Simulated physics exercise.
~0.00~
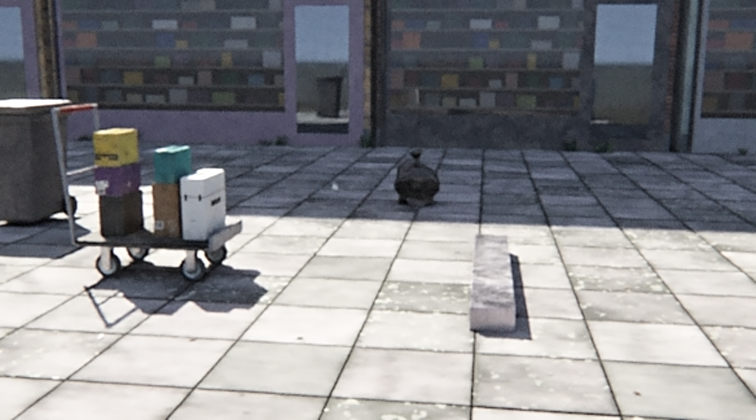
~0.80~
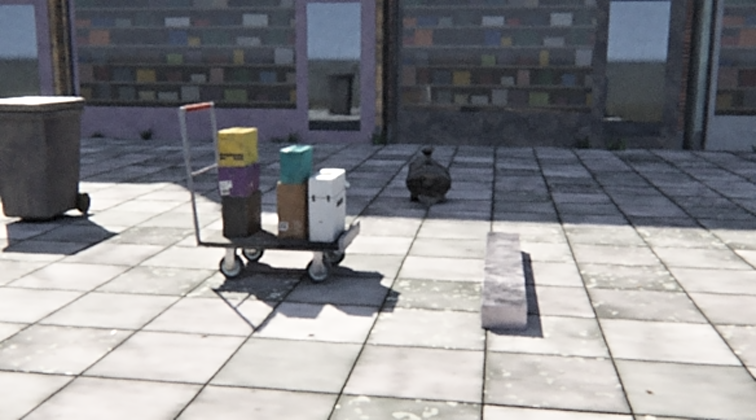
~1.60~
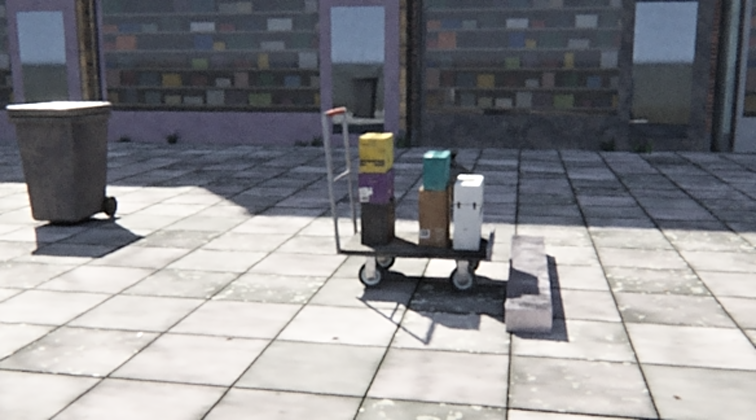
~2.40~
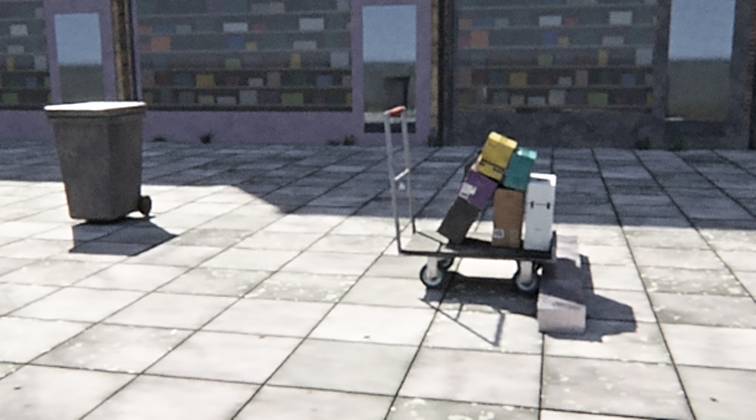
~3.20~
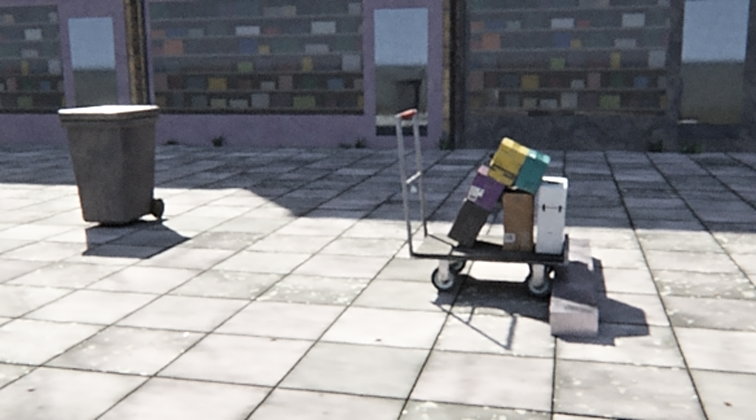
A loaded cart rolls right, stops at a kerb, and several boxes tip but stay aboard.
